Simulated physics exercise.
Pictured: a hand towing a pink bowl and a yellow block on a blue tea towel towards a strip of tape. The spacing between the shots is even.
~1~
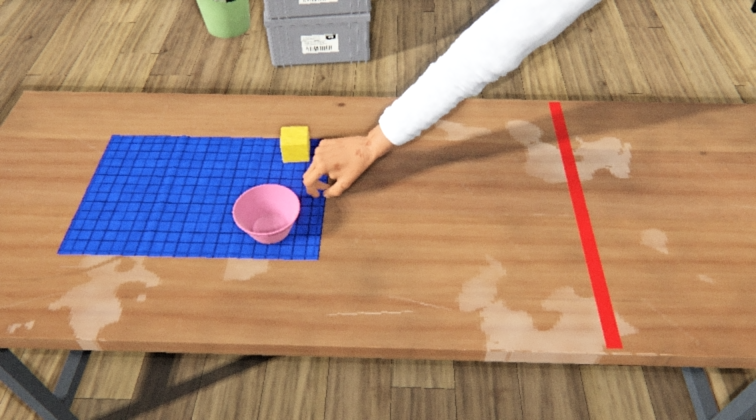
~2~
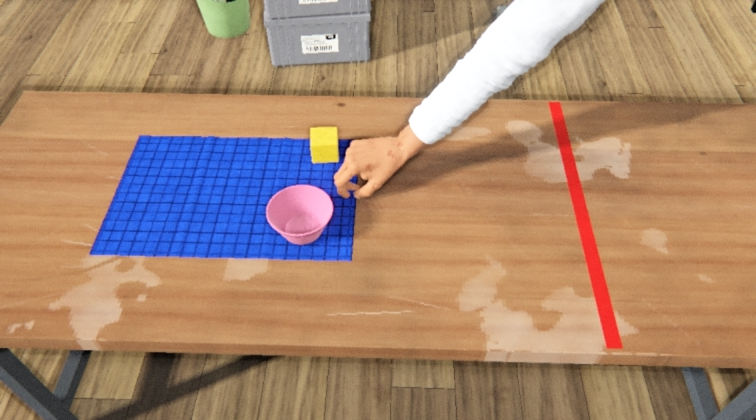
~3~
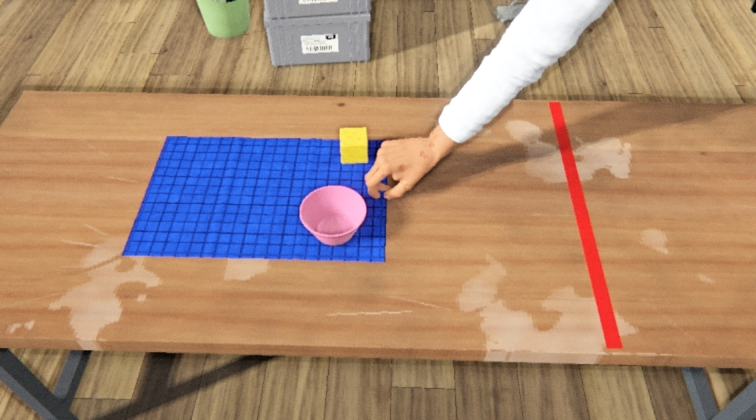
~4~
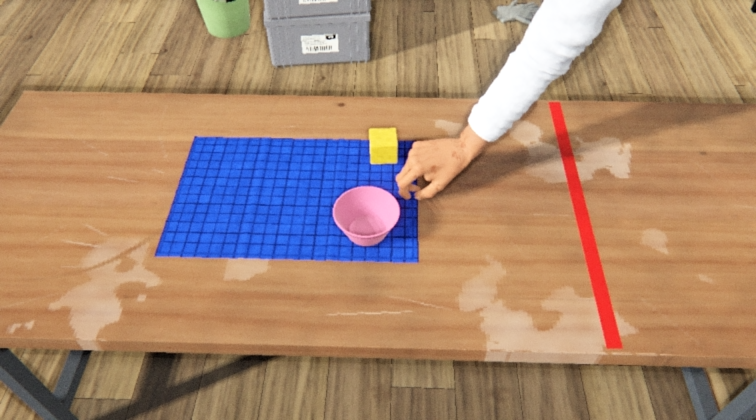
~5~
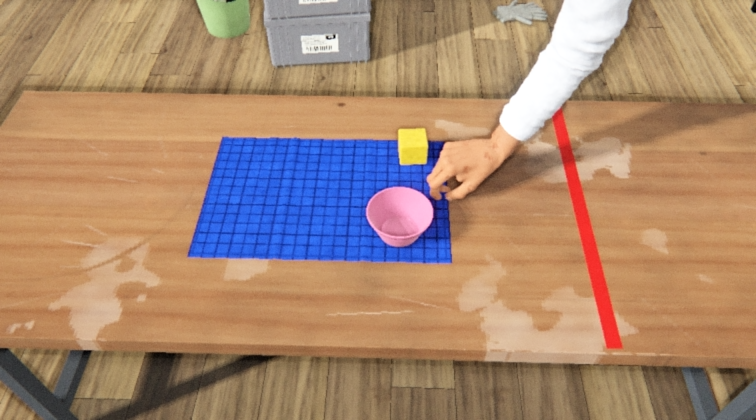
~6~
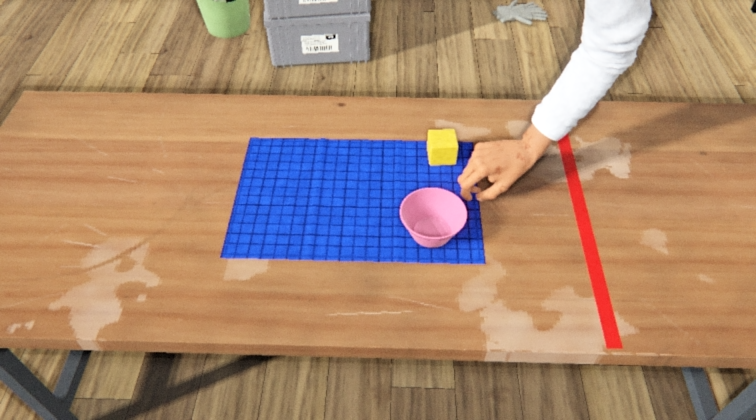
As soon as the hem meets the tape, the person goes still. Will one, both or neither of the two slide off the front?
Result: The pink bowl slides off, the yellow block slides off.
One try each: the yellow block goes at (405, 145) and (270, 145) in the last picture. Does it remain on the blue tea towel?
Well, the first time it flies off, but the second time it survives the stop.
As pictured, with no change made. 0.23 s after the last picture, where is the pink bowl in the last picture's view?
It is at roughly (580, 226).
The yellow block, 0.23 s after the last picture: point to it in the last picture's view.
(575, 150), or close to it.
Then, 0.12 s later than the last view, hem short of the tape; pink bowl on the cloth near (512, 225); yellow block on the cloth near (513, 149).
Then, 0.23 s later than the last view, hem at the tape; pink bowl on the cloth near (580, 226); yellow block ahead of the hem near (575, 150).
Finally, hem at the tape; pink bowl ahead of the hem near (708, 230); yellow block ahead of the hem near (692, 153). The pink bowl shoots off the front and the yellow block slides clear of the cloth.
